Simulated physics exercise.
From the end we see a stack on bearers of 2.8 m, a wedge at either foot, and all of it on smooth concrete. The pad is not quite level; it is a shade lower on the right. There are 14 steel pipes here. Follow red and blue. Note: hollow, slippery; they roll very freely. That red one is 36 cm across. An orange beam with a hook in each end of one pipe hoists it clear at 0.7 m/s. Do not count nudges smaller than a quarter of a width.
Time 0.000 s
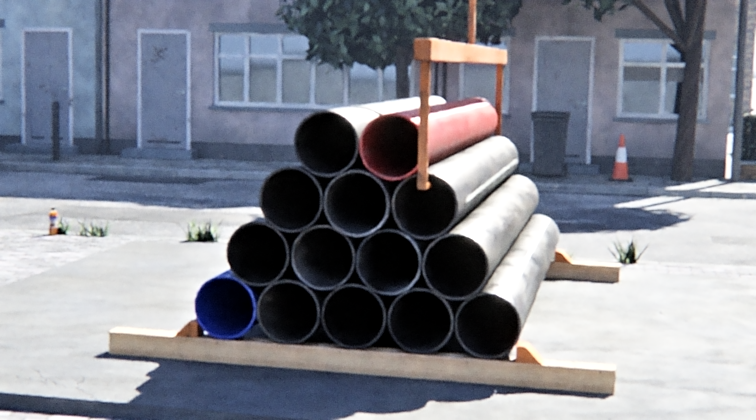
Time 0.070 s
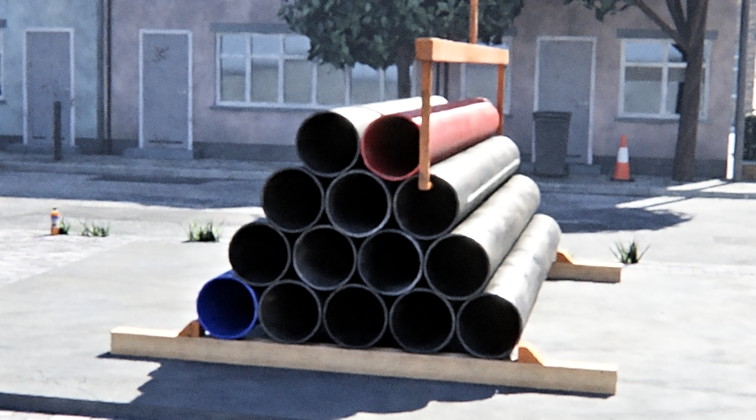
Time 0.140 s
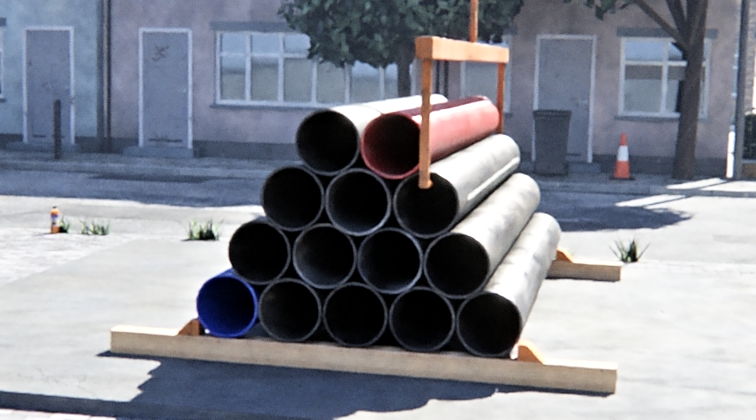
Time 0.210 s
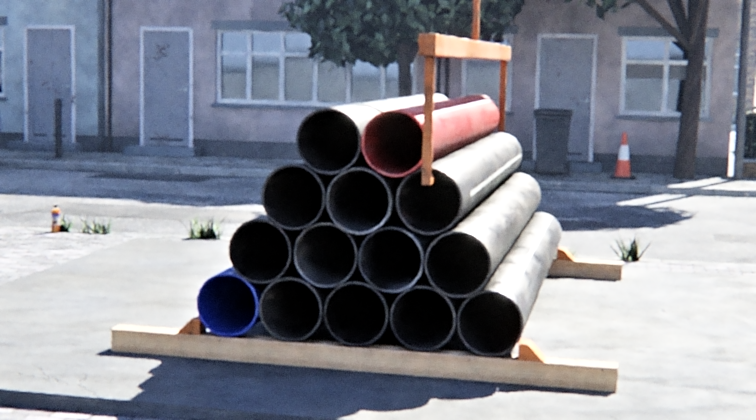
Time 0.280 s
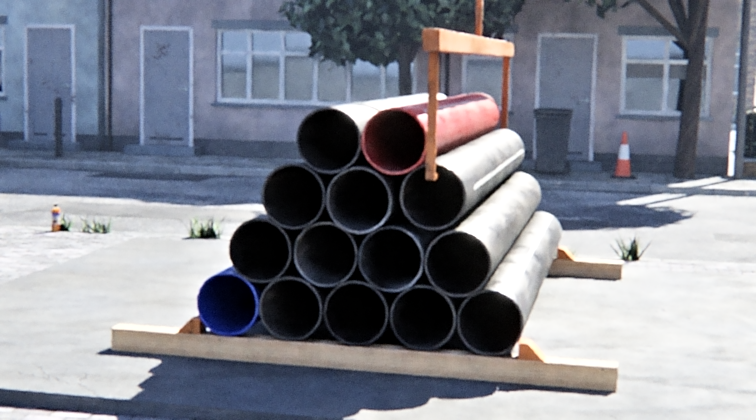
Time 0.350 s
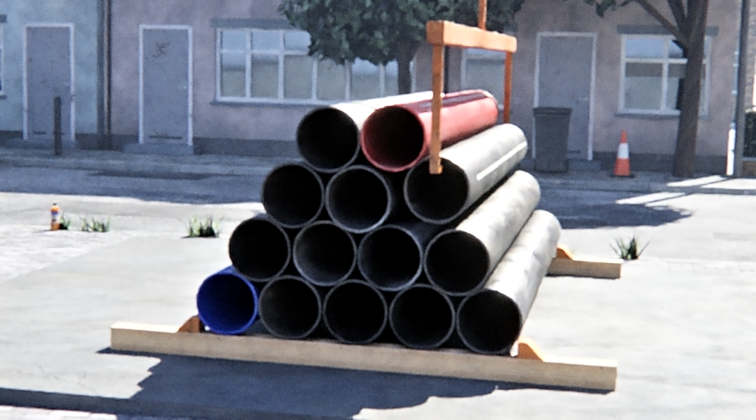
On a paved area in front of a row of buildings, an orange beam slowly raises the dark pipe at the right of a stack's third row slightly, while the red pipe above it and the blue one at bottom left barely move.
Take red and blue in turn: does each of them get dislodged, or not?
Red: Yes; blue: No.
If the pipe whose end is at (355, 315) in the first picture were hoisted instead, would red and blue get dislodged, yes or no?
So red? Yes, it will. And blue? No, it won't.
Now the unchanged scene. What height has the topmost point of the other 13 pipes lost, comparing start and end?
It sits roughly 0 cm lower at the end.
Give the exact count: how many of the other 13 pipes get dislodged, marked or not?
Tally at the end: 1.
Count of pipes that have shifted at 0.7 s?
0.
After 0.6 s, red is where it was; blue is where it was; 0 of the other 13 have shifted.
After 0.7 s, red is 2 cm further right; no change for blue; 0 of the other 13 have shifted.
After 0.8 s, red is 5 cm further right and 4 cm lower; no change for blue; 0 of the other 13 have shifted.
After 1.0 s, red is 18 cm further right and 24 cm lower; no change for blue; 1 of the other 13 has shifted.
At rest (1.4 s), red is 18 cm further right and 31 cm lower; blue is unmoved; 1 of the other 13 has shifted.
